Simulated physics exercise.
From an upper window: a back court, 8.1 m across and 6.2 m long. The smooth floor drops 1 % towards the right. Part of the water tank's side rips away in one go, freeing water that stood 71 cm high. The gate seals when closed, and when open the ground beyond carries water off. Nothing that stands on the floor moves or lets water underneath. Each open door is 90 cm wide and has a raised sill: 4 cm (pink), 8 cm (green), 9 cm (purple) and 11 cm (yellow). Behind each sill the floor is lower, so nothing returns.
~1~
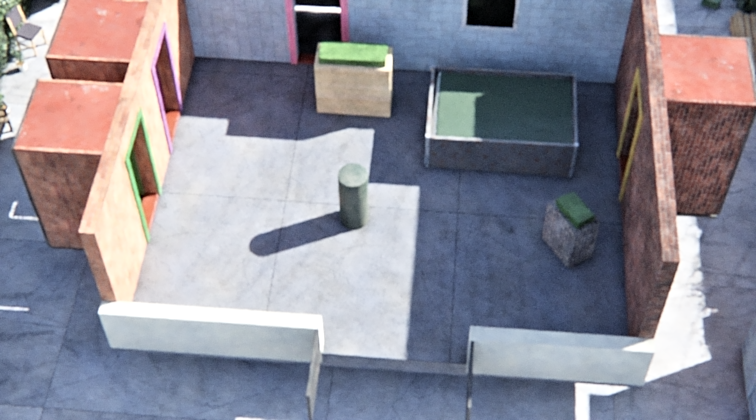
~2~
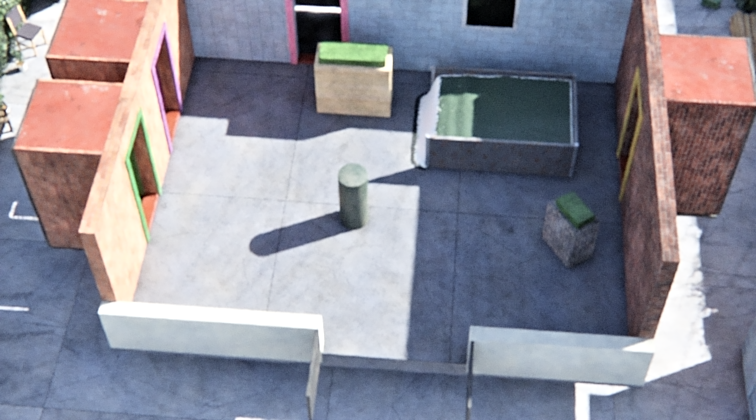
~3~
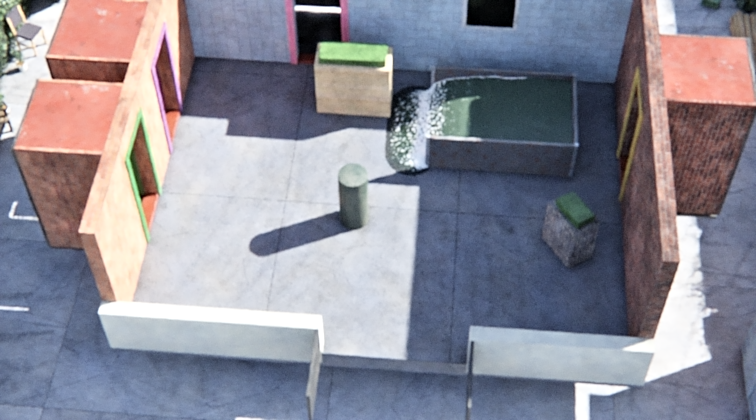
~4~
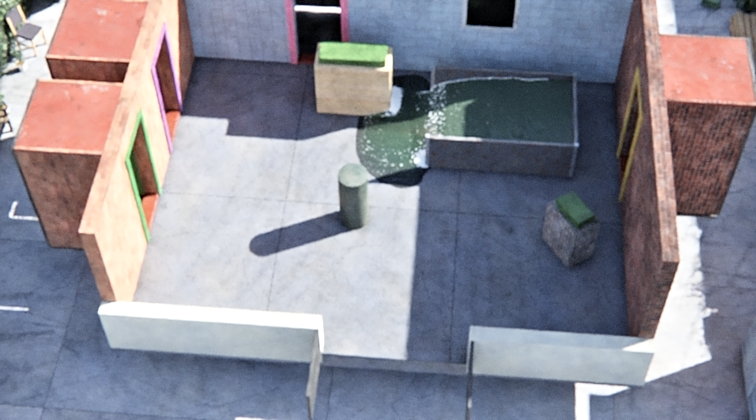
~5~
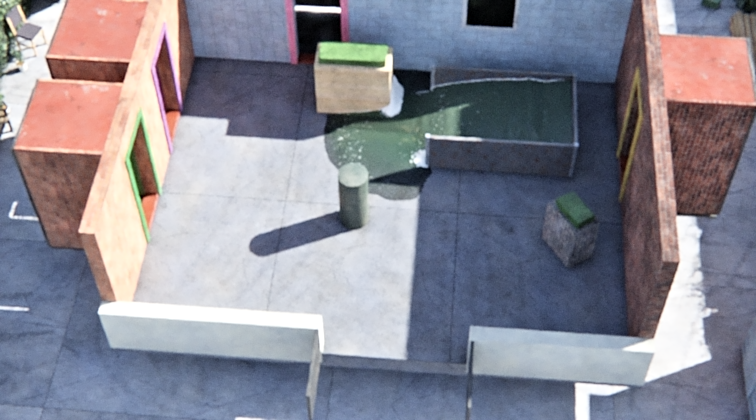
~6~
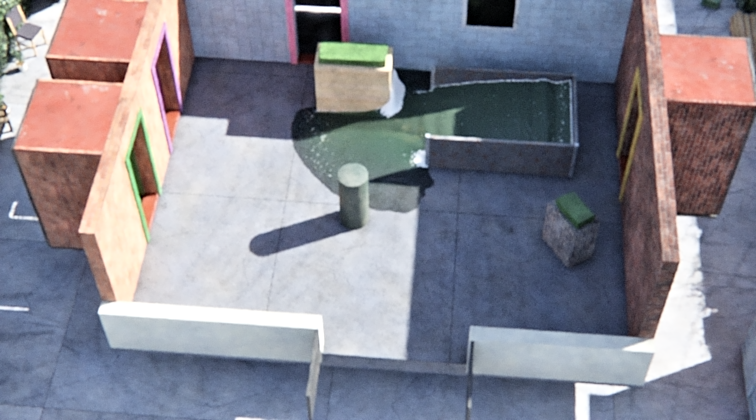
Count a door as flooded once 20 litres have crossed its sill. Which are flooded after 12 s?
Door by door: At the pink door it goes over the limit; at the green door it exceeds the limit; at the purple door it exceeds the limit; at the yellow door it stays under the limit.
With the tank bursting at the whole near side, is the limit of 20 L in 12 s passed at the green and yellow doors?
Then: Green not over, yellow under.
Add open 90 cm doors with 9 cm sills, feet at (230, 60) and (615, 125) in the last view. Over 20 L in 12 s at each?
In turn: Over, not over.
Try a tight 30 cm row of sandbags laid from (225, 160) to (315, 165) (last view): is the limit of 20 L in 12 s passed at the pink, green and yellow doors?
Then: Pink past it, green under, yellow under.
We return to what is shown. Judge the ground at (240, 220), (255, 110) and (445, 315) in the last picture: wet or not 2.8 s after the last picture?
In that order: Flooded, wet, not reached.
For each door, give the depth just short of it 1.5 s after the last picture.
In cm: Pink 6, green 13, purple 19, yellow 0.
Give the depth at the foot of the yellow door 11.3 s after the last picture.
Some 8.0 cm.
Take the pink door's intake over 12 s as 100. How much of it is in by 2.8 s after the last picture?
About 10 per cent.
Then, 0.7 s after the last picture water covers 30 % of the floor and is deepest (46 cm) near (396, 111); pink door 5 cm at the sill, 0 L in, green door not reached, purple door 10 cm at the sill, 0 L in, yellow door not reached.
Then, 1.5 s after the last picture water covers 45 % of the floor and is deepest (36 cm) near (396, 111); pink door 6 cm at the sill, 1 L in, green door 13 cm at the sill, 0 L in, purple door 19 cm at the sill, 52 L in, yellow door not reached.
Then, 2.8 s after the last picture water covers 60 % of the floor and is deepest (34 cm) near (129, 316); pink door 5 cm at the sill, 3 L in, green door 16 cm at the sill, 42 L in, purple door 21 cm at the sill, 140 L in, yellow door not reached.
Then, 6.3 s after the last picture water covers 85 % of the floor and is deepest (12 cm) near (204, 331); pink door 9 cm at the sill, 12 L in, green door 8 cm at the sill, 72 L in, purple door 6 cm at the sill, 194 L in, yellow door 3 cm at the sill, 0 L in.
Then, 11.3 s after the last picture water covers 100 % of the floor and is deepest (12 cm) near (623, 363); pink door 3 cm at the sill, 35 L in, green door 3 cm at the sill, 72 L in, purple door 2 cm at the sill, 194 L in, yellow door 8 cm at the sill, 0 L in.
